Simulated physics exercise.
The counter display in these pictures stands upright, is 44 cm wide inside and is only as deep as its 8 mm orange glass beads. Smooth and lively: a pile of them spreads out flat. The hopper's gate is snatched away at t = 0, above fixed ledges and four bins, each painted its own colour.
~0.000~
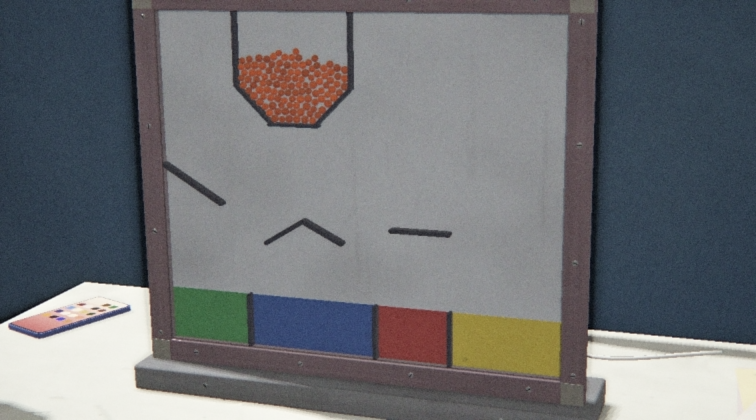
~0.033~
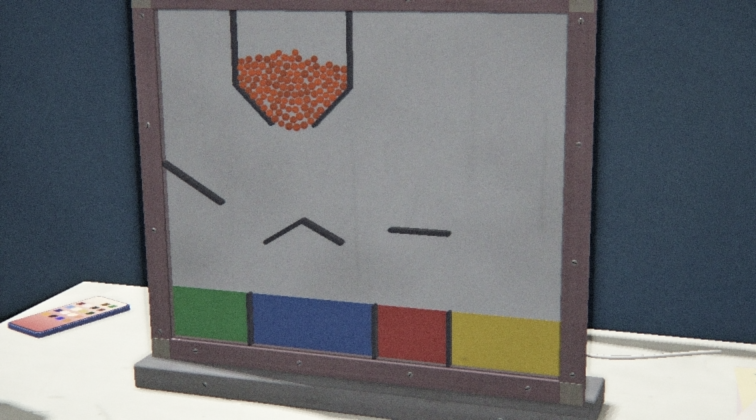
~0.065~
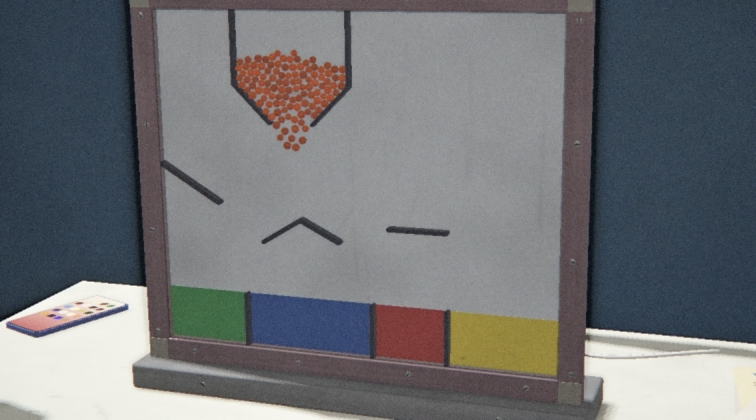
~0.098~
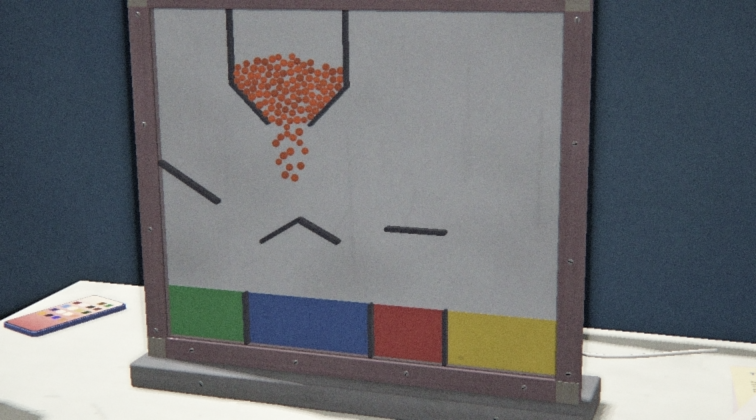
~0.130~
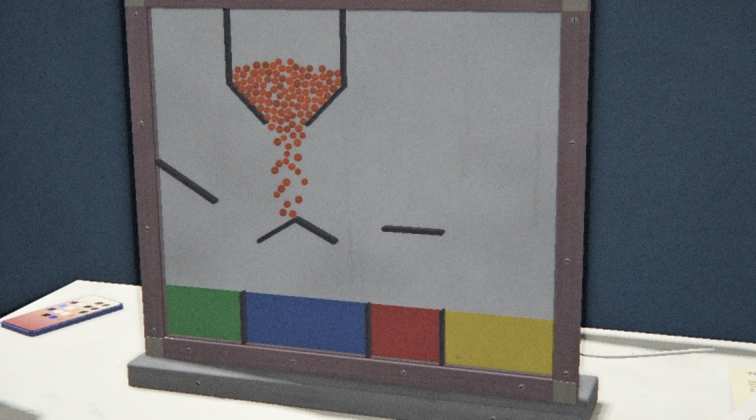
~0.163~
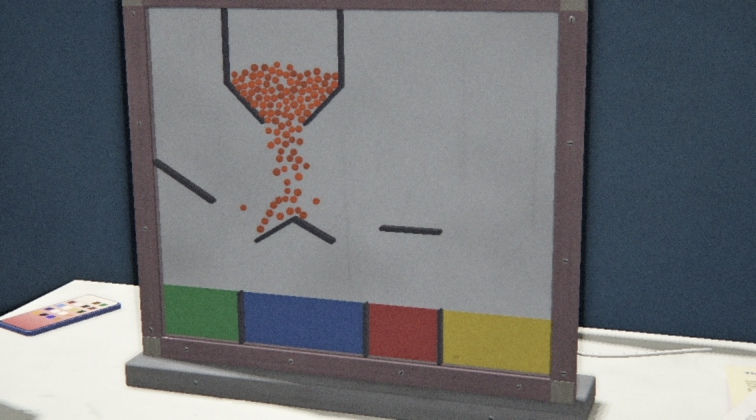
Orange beads pour from the opened hopper, strike the peaked ledge below and bounce outward.
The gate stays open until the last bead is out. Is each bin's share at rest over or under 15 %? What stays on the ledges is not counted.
Green: Over; red: Over; yellow: Under; blue: Under 15 %.
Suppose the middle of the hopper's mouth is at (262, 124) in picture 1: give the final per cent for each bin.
Green bin: 90; red bin: 5; yellow bin: 0; blue bin: 10.
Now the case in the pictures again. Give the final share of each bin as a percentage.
Green bin: 60; red bin: 35; yellow bin: 5; blue bin: 0.
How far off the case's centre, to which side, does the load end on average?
About 8 cm to the left.
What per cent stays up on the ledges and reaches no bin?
Some 0 per cent.
By 0.24 s 50 % have left the hopper; down in the bins, nothing yet.
By 0.34 s 75 % have left the hopper; down in the bins, green 10 %, red 5 %.
In the end, by 2.3 s, green 60 %, red 35 %, yellow 5 %, blue 0 %.
